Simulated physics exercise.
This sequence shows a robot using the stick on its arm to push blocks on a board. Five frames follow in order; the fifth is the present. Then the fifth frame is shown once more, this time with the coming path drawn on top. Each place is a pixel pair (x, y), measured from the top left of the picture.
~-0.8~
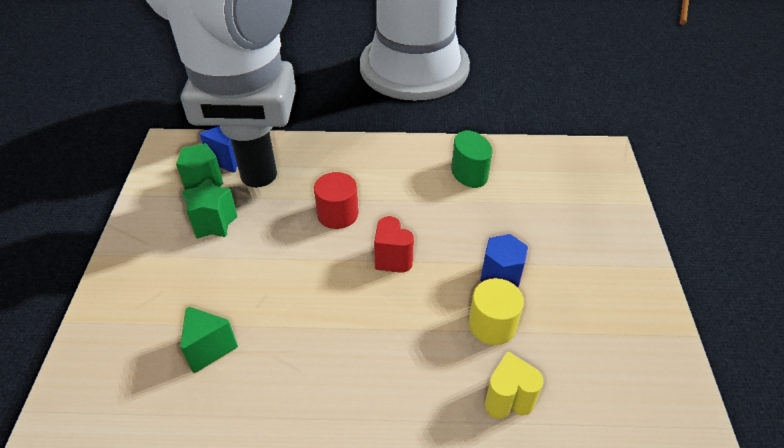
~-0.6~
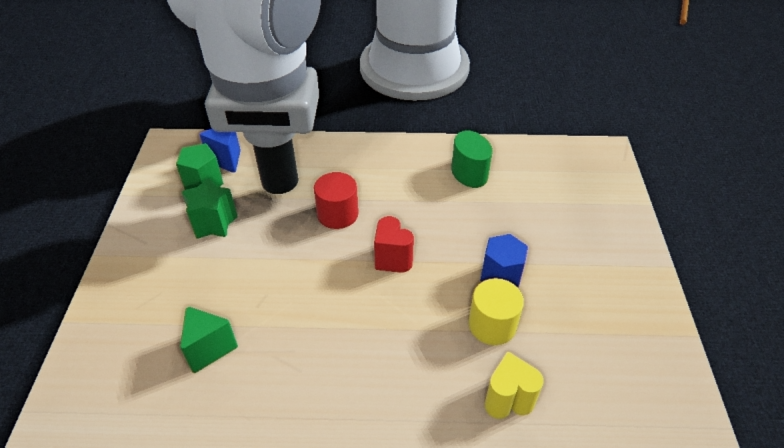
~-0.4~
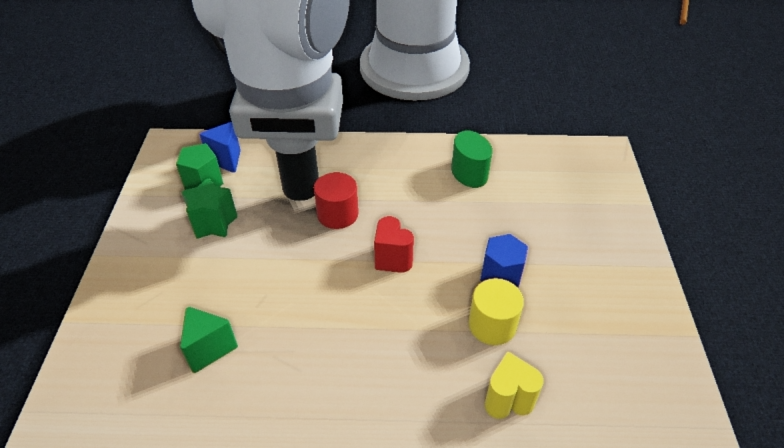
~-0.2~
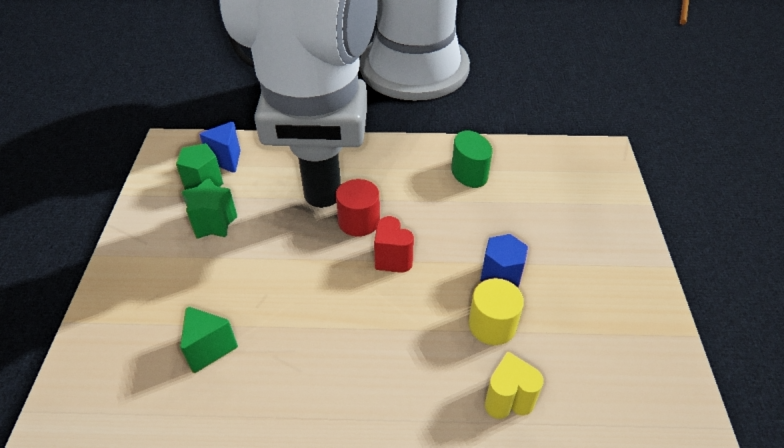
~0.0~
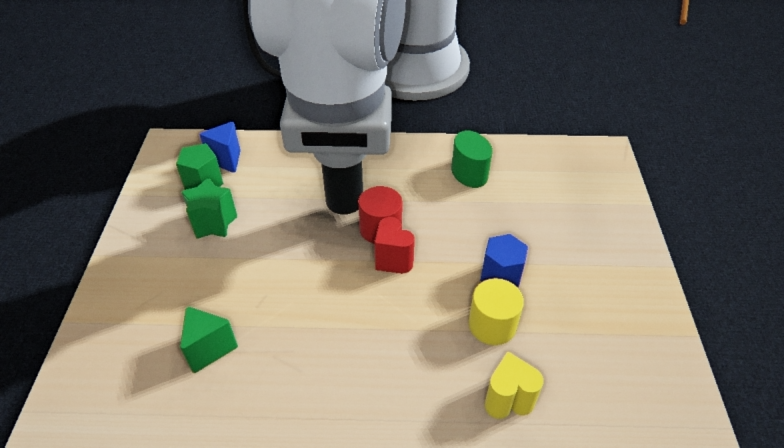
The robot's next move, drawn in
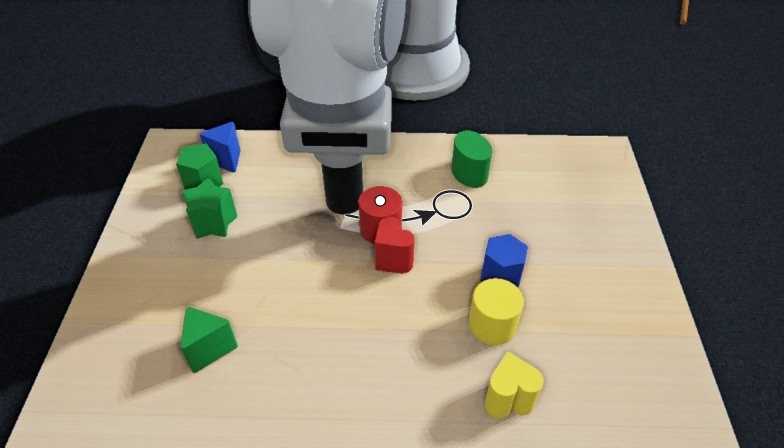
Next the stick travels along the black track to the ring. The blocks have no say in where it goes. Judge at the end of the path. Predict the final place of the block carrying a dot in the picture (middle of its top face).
The middle of its top is at (448, 215).
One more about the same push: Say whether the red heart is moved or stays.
Moved off its spot.
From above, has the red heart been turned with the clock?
Yes - that is the case.
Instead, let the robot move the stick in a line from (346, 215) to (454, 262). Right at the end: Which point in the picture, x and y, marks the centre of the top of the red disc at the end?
At roughly (500, 229).
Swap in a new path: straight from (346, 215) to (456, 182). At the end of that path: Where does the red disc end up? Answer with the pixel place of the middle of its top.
The answer is (404, 201).
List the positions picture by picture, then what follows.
Tip of the stick (259, 175), middles of tops, red disc (335, 186), red heart (392, 232), green oval (473, 145), in the first picture.
Stick (280, 182), nothing pushed, in the second picture.
Stick (301, 188), nothing pushed, in the third picture.
Stick (323, 195), red disc (357, 193), in the fourth picture.
Stick (345, 201), red disc (380, 201), red heart (393, 233), green oval (473, 145), in the fifth picture.
The line goes from (346, 215) via (383, 221) and (420, 217), ending at (452, 204); the dot is on the red disc.
What follows on the original path. One third of the way, stick (383, 207); red disc (419, 210); red heart (406, 242), turned 55° clockwise.
Two thirds of the way, stick (422, 203); red disc (446, 215); red heart (408, 242), turned 65° clockwise.
At the end, stick (454, 191); red disc (448, 215); red heart (408, 242), turned 65° clockwise; green oval unmoved.
